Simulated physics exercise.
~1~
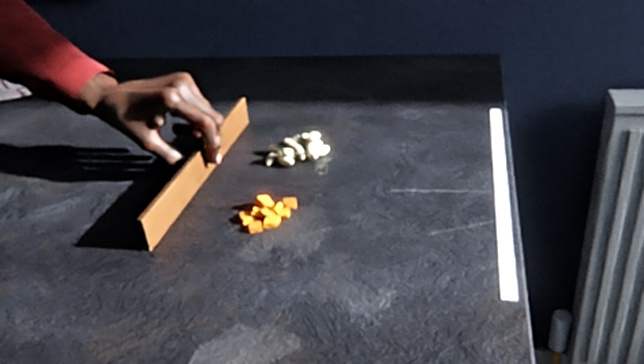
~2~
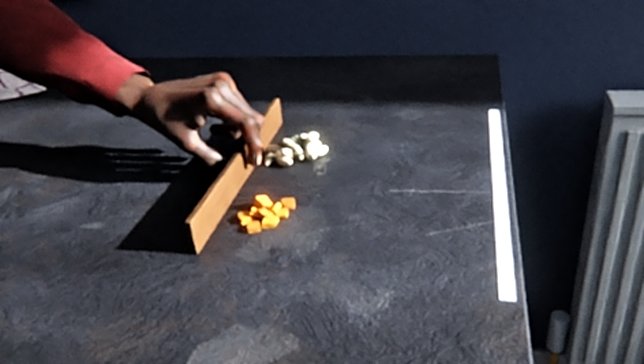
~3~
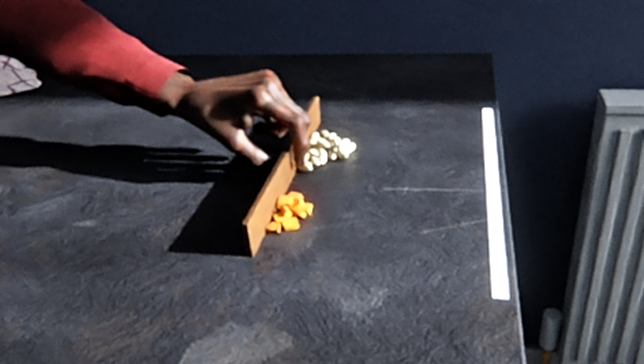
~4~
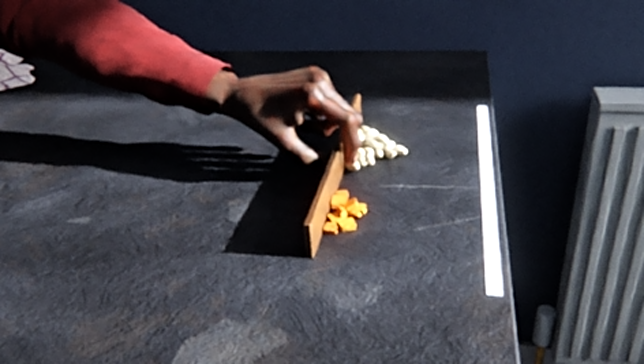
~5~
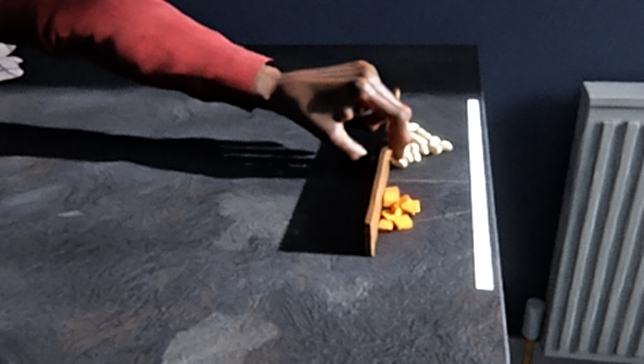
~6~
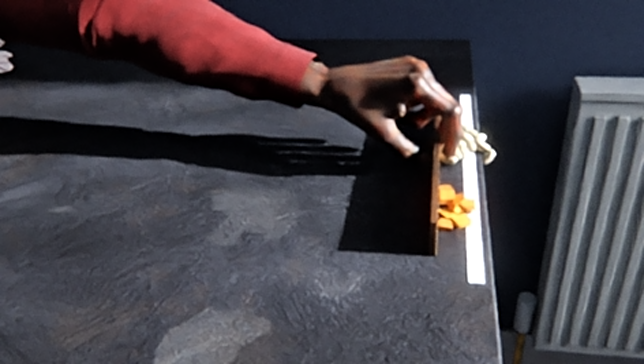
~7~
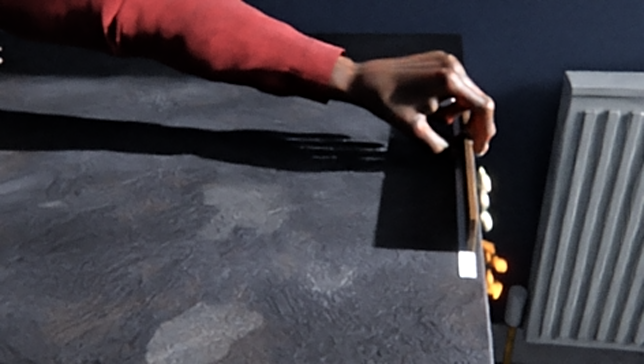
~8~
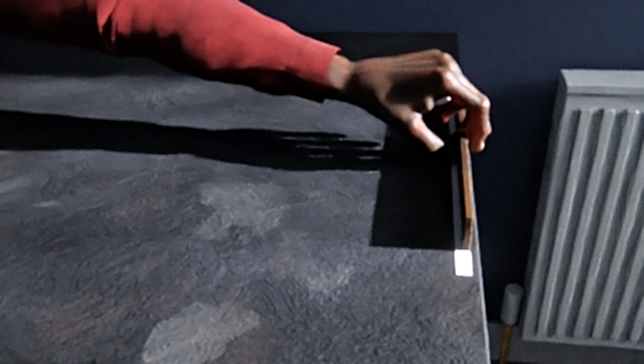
At first, a hand in a red sleeve holds a strip of wood upright on a dark table, left of a near heap of orange cubes and a far heap of pale pieces. The hand slides the strip right as the view pans slightly right. The strip meets both heaps and pushes them toward the white tape by the table's right edge. Both heaps reach the tape, and then pieces from each spill over the edge as the strip arrives there. Finally, the strip stands still on the tape, still held, with no pieces left on the table.
